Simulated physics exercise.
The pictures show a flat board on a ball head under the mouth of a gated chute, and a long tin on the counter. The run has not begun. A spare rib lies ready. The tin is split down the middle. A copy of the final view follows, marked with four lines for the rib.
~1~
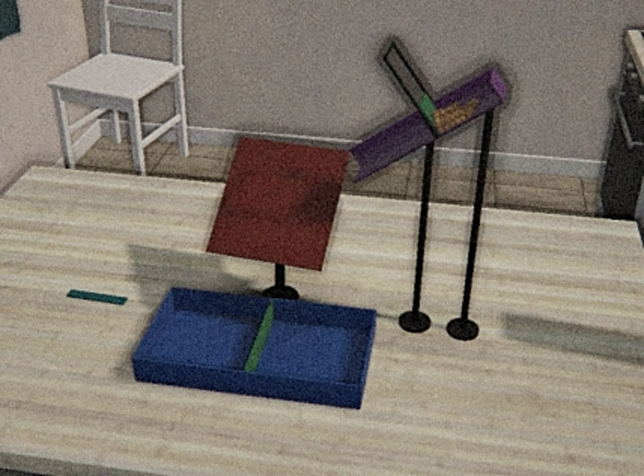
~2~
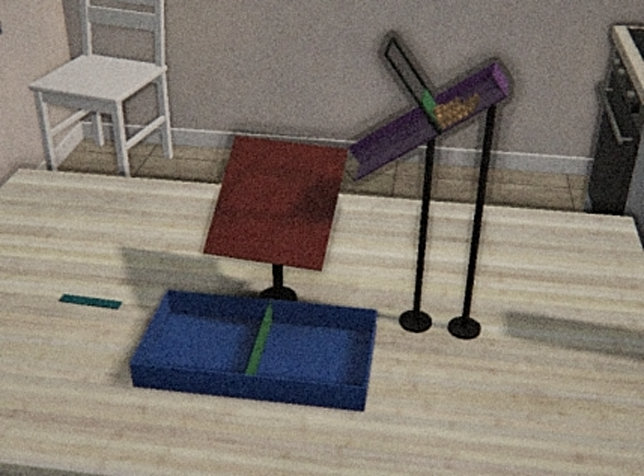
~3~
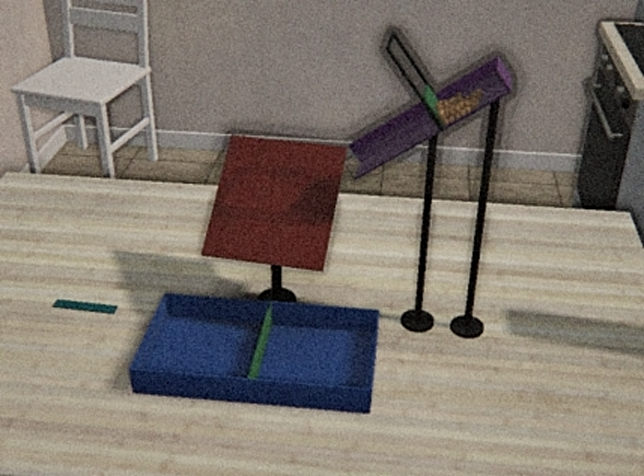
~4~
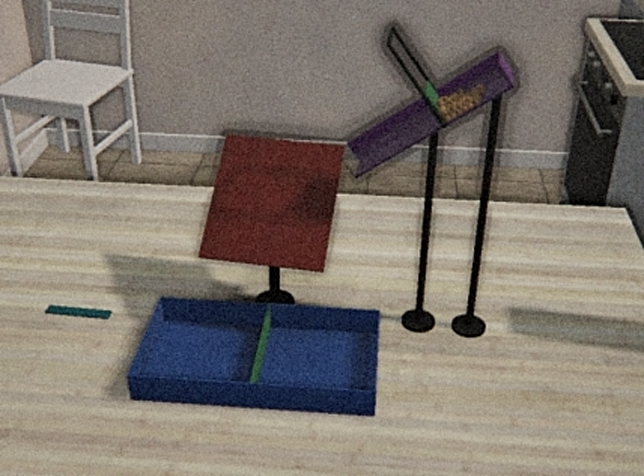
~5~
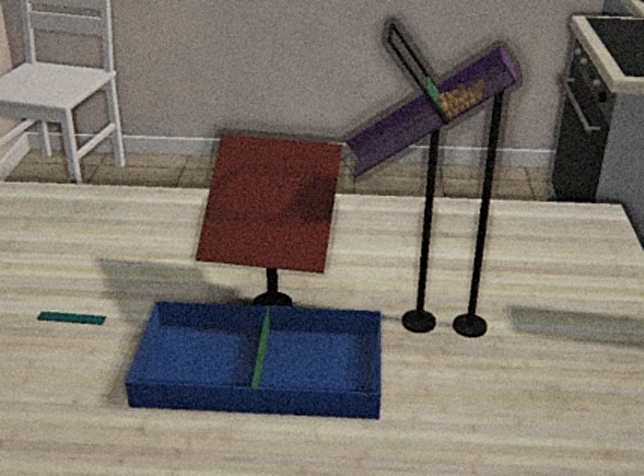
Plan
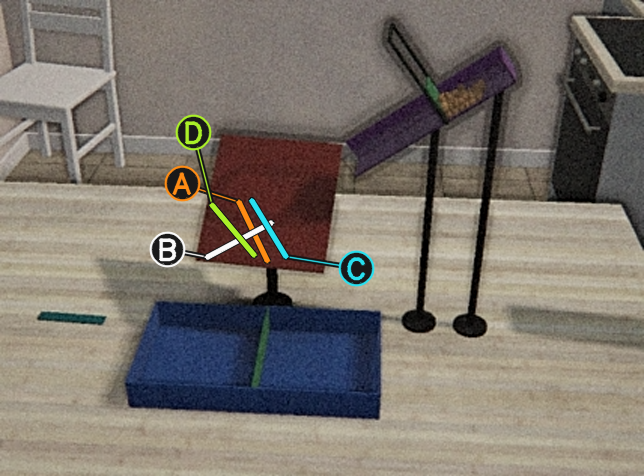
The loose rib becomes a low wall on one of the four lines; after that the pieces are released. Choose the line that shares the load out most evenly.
Line D does it best.
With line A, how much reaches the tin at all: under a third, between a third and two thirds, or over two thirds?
Line A gives over two thirds.
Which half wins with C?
The right half.
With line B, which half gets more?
The left half.
On the marked copy, line A from (238, 202) to (267, 260); line B from (271, 222) to (207, 257); line C from (251, 200) to (285, 256); line D from (212, 205) to (254, 255).
With A, of what is caught, about a tenth in the left half, the larger part in the right.
With B, of what is caught, the larger part in the left half, roughly a quarter in the right.
With C, of what is caught, about a tenth in the left half, the larger part in the right.
With D, of what is caught, roughly half in the left half, roughly half in the right.
